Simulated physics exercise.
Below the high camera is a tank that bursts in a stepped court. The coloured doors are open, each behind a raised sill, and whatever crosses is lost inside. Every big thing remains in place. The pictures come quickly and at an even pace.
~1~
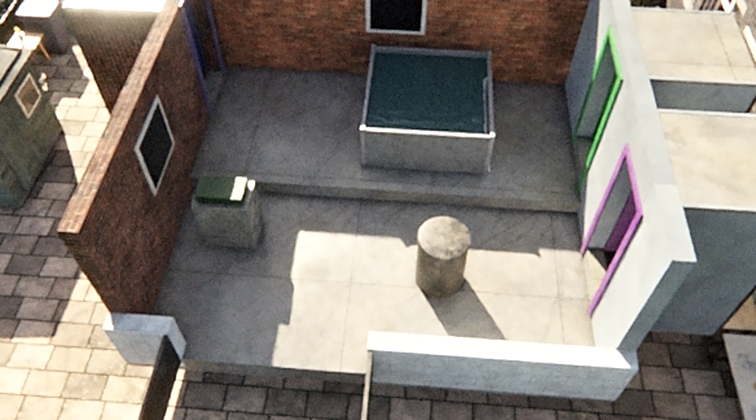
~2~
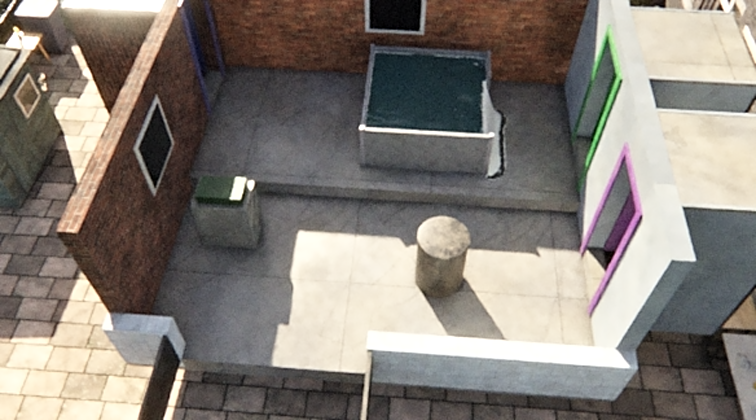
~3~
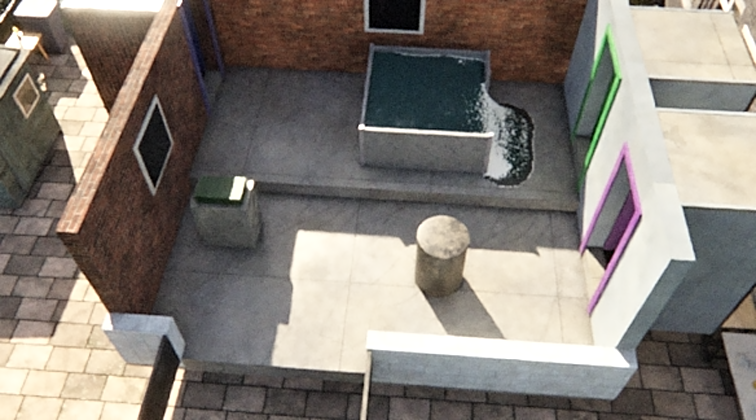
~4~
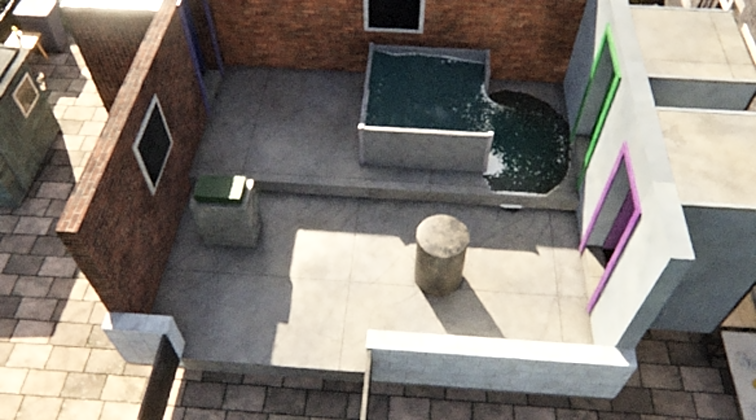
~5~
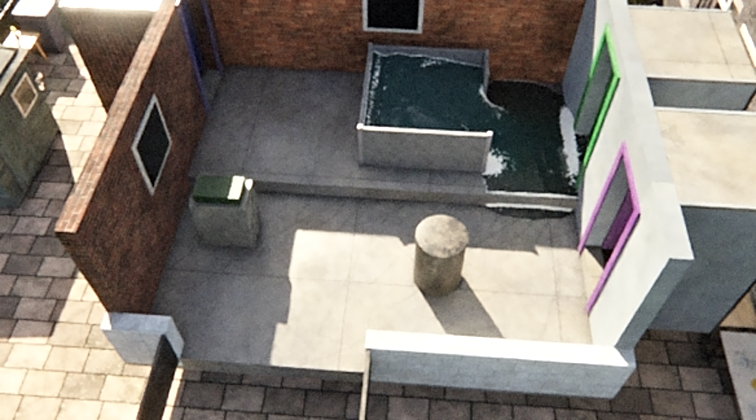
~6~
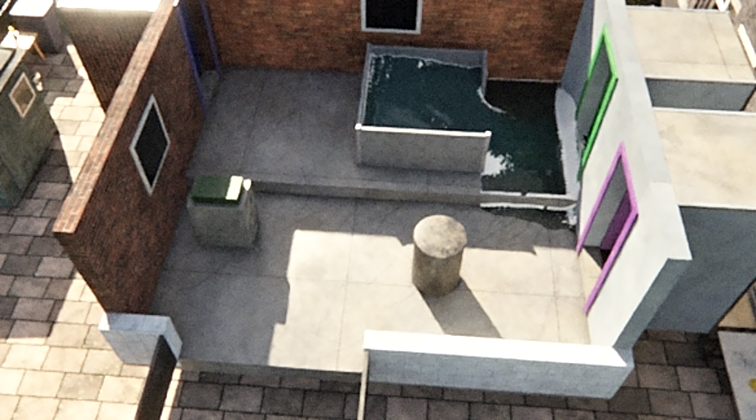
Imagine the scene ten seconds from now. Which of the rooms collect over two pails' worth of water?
Outcome: The blue door counts as not over; the green door counts as over; the purple door counts as not over.
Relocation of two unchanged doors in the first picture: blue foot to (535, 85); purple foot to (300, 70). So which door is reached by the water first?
The green-painted one.
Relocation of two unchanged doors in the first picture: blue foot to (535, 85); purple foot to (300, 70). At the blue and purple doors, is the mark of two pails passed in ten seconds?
Blue door tops the limit, purple door falls short.
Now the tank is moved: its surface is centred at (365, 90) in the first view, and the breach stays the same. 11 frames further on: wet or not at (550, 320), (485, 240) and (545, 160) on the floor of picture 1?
Result: Inundated; inundated; inundated.
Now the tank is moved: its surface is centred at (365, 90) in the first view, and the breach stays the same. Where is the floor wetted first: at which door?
The door meant here is the green one.
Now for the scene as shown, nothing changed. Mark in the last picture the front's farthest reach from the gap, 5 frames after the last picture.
My estimate: Roughly (589, 335).
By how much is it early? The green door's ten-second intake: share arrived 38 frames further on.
The figure is near 100 per cent.
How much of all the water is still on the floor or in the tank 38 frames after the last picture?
88 per cent.
A moment on, water covers 20 % of the floor; the blue door not reached, the green door far over two buckets in, the purple door wet at the sill, nothing in.
Next, water covers 30 % of the floor; the blue door not reached, the green door far over two buckets in, the purple door wet at the sill, nothing in.
Then, water covers 50 % of the floor; the blue door wet at the sill, nothing in, the green door far over two buckets in, the purple door wet at the sill, nothing in.
Later, water covers 80 % of the floor; the blue door wet at the sill, nothing in, the green door far over two buckets in, the purple door wet at the sill, nothing in.
In the end, water covers 90 % of the floor; the blue door wet at the sill, nothing in, the green door far over two buckets in, the purple door wet at the sill, nothing in.
